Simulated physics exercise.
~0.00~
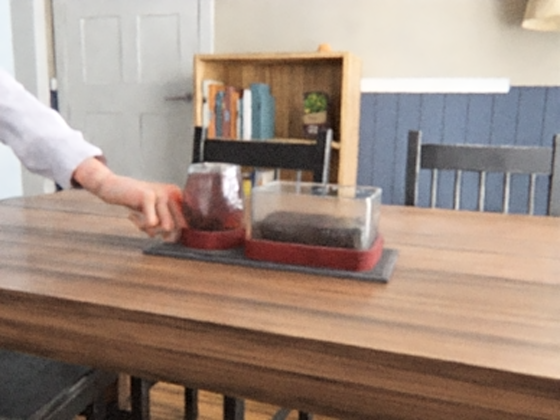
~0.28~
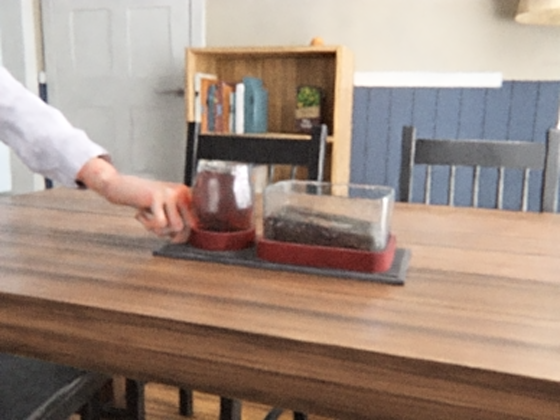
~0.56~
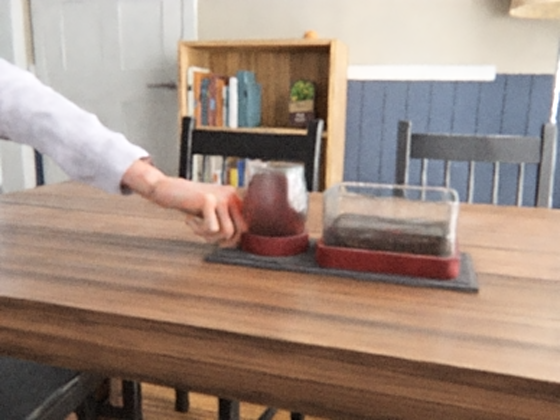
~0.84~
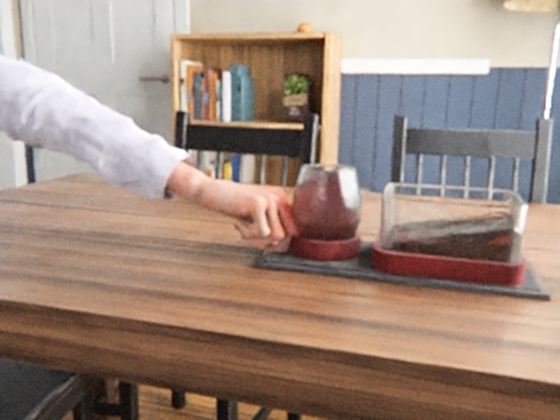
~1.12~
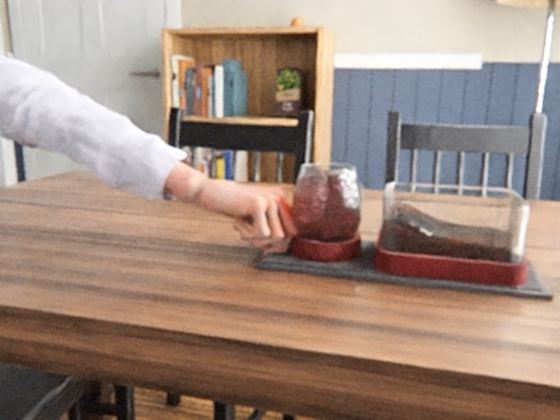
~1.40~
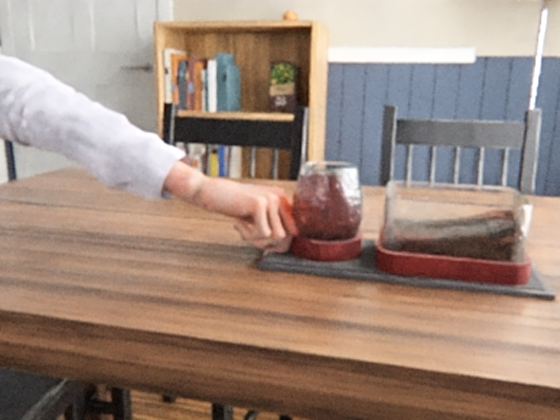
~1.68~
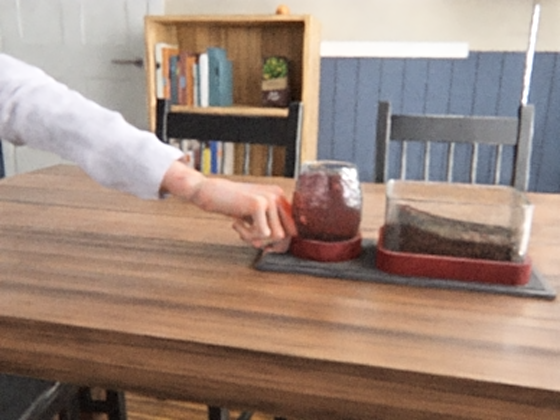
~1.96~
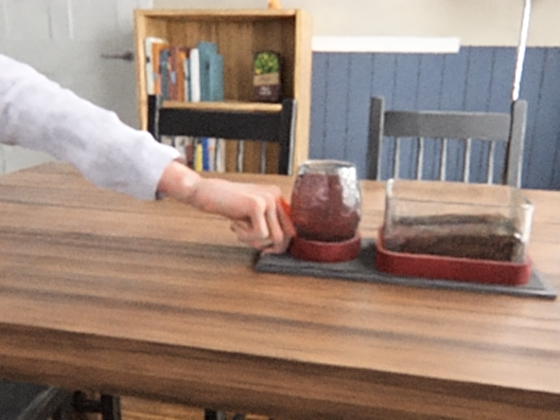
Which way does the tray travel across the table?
The tray travels to the right as the viewer sees it, with the hand staying beside the round glass.
The video shows a hand sliding a dark tray to the right across a wooden table, carrying a round glass and an oblong clear tub of dark liquid that sloshes; the tray stops, and the liquid keeps rocking in the tub without visibly spilling.
